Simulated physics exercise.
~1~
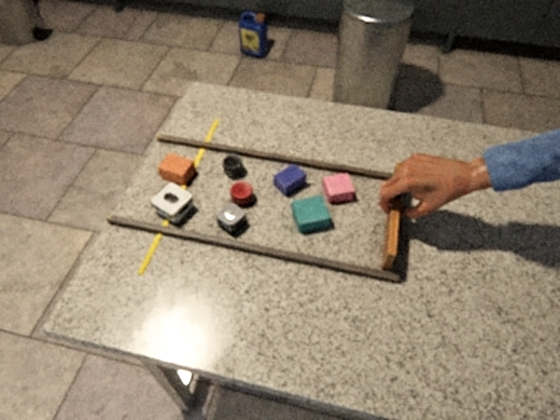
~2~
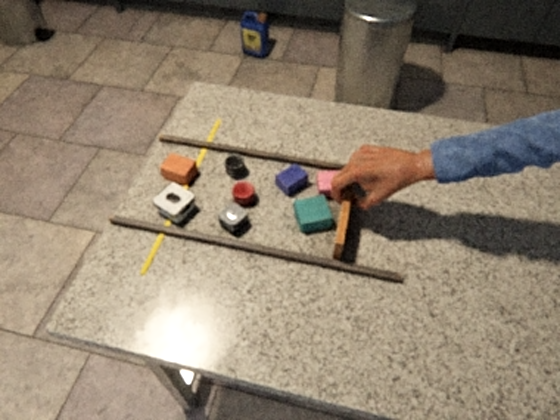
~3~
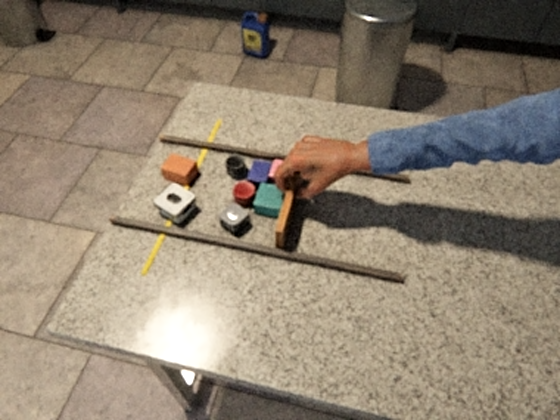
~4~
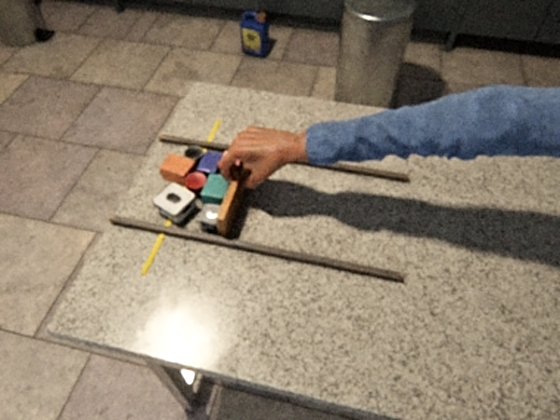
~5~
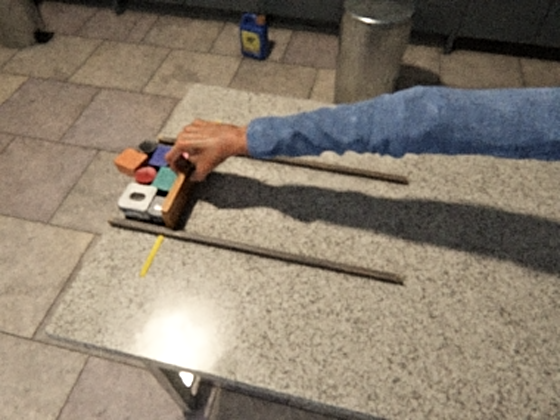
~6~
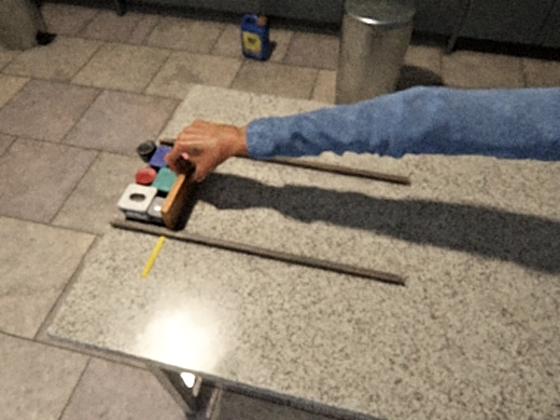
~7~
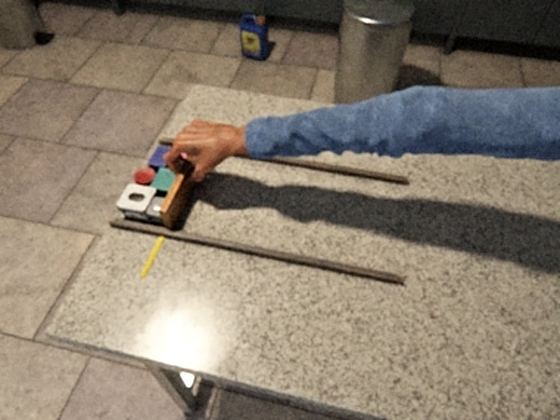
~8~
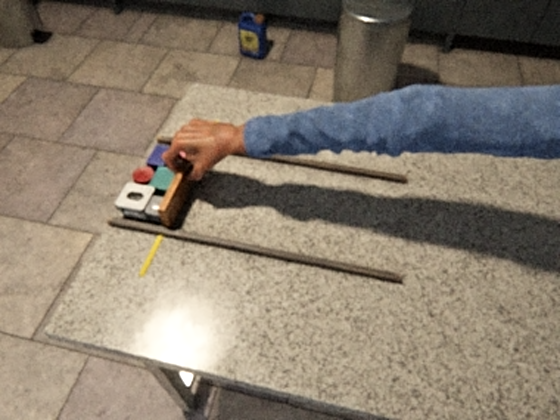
A wooden board, pushed left by a hand between two rails on a speckled countertop, gathered scattered blocks and small containers and stopped at the yellow tape, after which the orange block and then the black pot dropped off the edge while the others stayed.
